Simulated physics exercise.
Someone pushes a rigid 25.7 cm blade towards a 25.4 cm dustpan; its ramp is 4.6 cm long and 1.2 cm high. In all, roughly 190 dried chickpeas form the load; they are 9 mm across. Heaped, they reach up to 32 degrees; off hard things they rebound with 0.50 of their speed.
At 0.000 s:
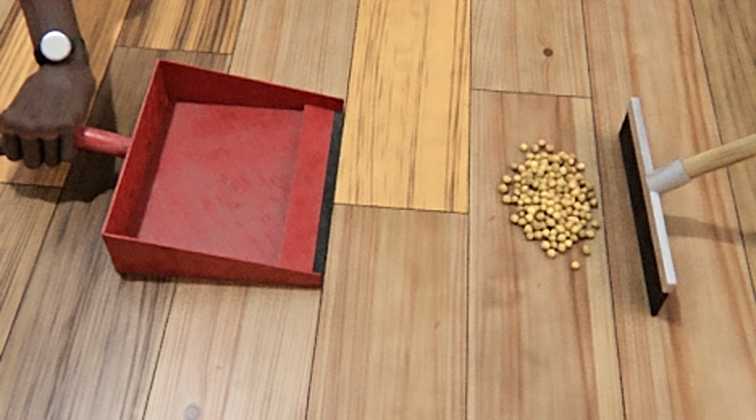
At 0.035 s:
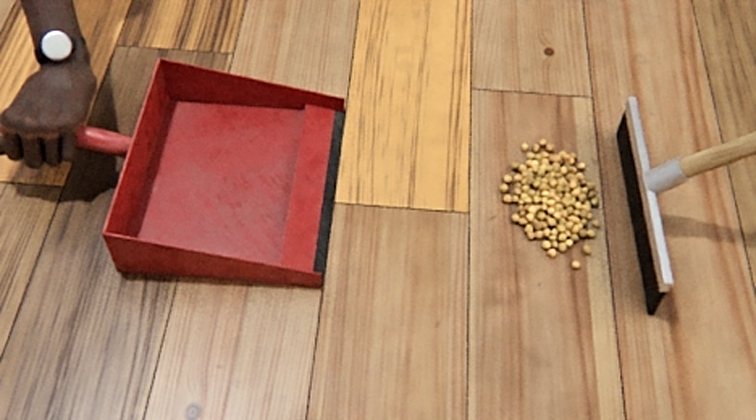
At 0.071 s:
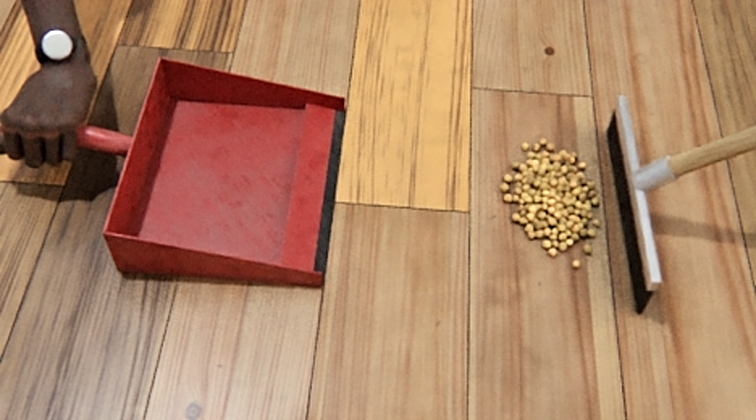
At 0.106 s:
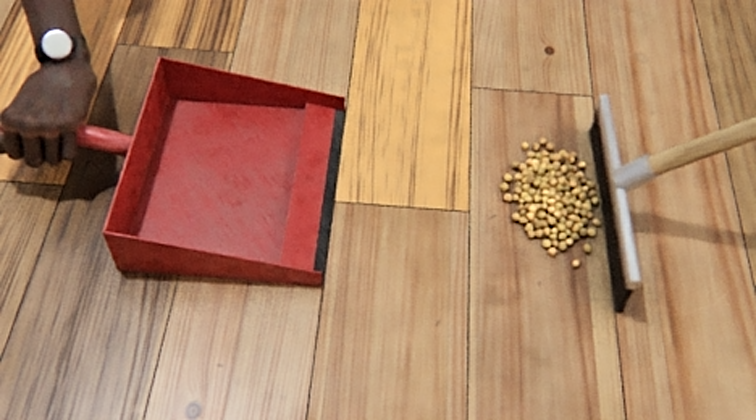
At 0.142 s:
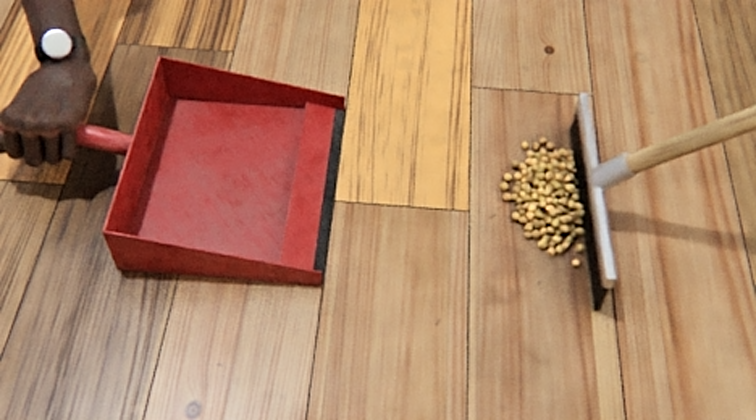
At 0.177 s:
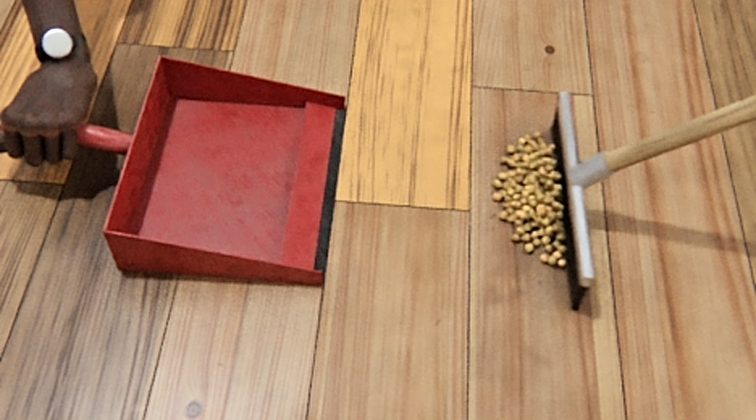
A long-handled blade slid left across the wooden floor, met a small pile of dried chickpeas and began pushing them toward a red dustpan, which a hand held still by its handle.
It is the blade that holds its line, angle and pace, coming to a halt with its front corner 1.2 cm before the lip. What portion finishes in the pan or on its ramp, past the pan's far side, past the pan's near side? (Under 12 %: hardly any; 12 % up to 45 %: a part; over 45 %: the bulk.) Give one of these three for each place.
Pan: Looks like a good deal will settle there; far side: Looks like a thin scattering will settle there; near side: Looks like a thin scattering will settle there.
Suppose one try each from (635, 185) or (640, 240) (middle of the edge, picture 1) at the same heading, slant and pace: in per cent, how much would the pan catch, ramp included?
55 and 55 per cent, roughly.
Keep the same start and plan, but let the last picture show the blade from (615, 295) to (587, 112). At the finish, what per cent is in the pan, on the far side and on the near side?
Pan: 45, far side: 0, near side: 10.
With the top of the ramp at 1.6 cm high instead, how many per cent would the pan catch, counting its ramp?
In that case roughly 50 percent.
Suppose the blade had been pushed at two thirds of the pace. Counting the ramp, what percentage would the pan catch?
Then about 55 per cent.
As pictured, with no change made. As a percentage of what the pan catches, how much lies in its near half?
Something like 50 per cent of the catch.
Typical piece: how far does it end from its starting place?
Roughly 26 centimetres.
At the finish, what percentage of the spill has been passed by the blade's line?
Estimate: Near 5 %.
After 0.36 s, middle of the blade 14 cm from the lip; 0 % over the lip, far side 0 %, near side 0 %.
After 0.49 s, middle of the blade 5 cm from the lip; 0 % over the lip, far side 0 %, near side 0 %.
After 0.74 s, middle of the blade 2 cm from the lip; 60 % over the lip, far side 5 %, near side 0 %.
At rest (1.1 s), pan 60 %, far side 5 %, near side 0 %, in front of the lip or behind the blade 40 %.
